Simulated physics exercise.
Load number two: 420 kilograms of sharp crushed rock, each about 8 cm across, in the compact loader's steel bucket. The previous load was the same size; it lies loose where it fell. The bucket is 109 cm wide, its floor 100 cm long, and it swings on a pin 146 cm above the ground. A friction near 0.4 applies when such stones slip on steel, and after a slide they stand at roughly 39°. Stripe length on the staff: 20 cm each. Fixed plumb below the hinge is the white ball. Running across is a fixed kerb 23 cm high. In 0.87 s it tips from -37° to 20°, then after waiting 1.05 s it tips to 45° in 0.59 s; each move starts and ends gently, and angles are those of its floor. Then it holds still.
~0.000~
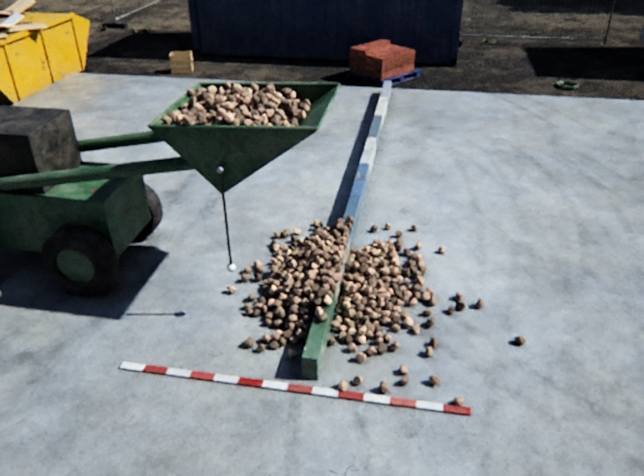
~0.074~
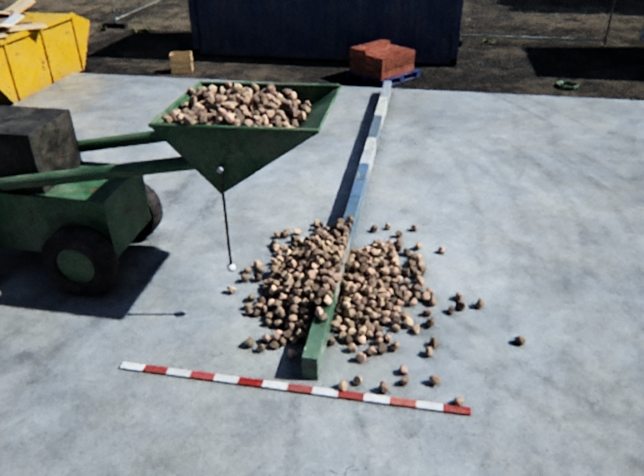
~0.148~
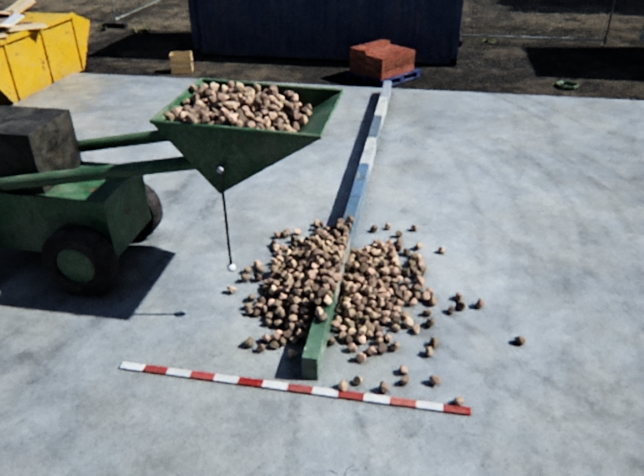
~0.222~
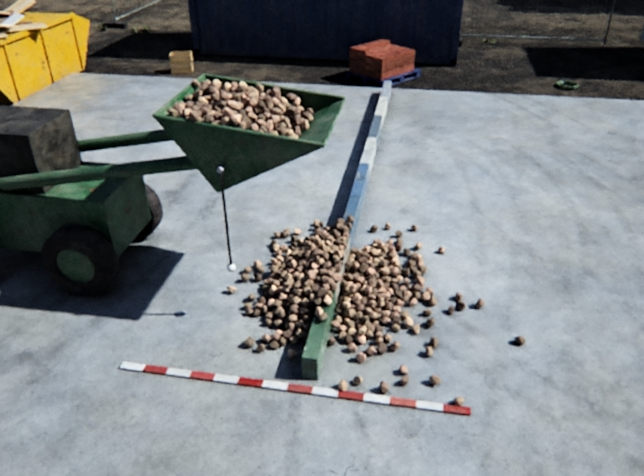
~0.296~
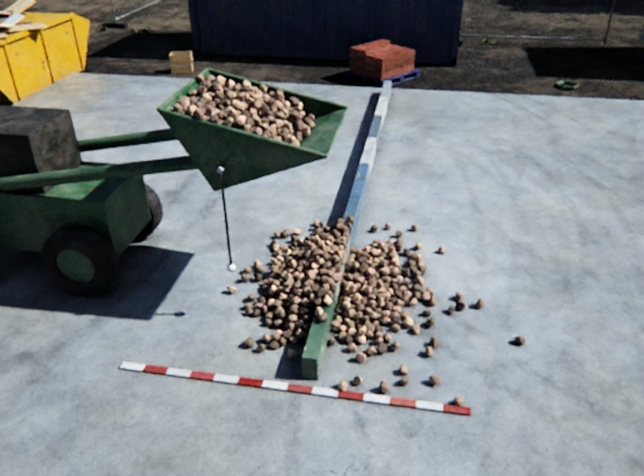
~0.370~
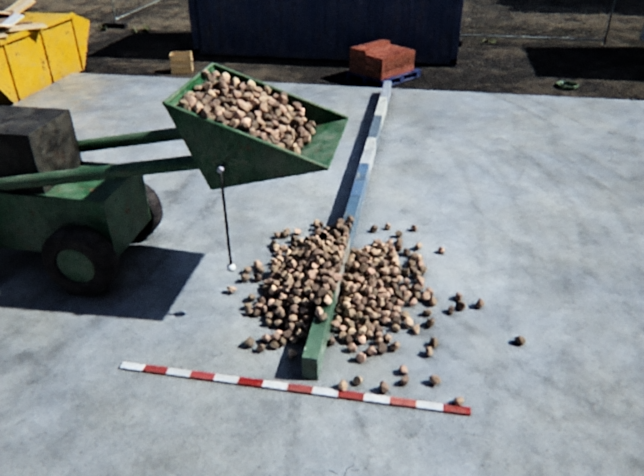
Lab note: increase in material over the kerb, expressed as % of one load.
Increase: 64 %.
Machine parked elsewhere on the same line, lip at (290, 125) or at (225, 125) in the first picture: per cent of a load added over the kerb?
About 35 per cent from the first spot and 0 per cent from the second.
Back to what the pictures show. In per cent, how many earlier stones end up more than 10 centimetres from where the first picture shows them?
Around 5 in a hundred.
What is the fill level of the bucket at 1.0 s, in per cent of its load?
That works out to about 100 %.
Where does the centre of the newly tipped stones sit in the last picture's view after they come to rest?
I'd point to about (352, 272).
After 0.6 s the floor is at 11°; in per cent of one load, 100 in the bucket, 60 on this side of the kerb, 40 over the kerb; the foremost stones are at (463, 319).
After 1.0 s the floor is at 20°; in per cent of one load, 99 in the bucket, 61 on this side of the kerb, 40 over the kerb; the foremost stones are at (463, 319).
After 3.0 s the floor is at 45°; in per cent of one load, 0 in the bucket, 102 on this side of the kerb, 98 over the kerb; the foremost stones are at (479, 300).
After 5.7 s the floor is at 45°; in per cent of one load, 0 in the bucket, 97 on this side of the kerb, 103 over the kerb; the foremost stones are at (479, 300). Net gain over the kerb, 64.
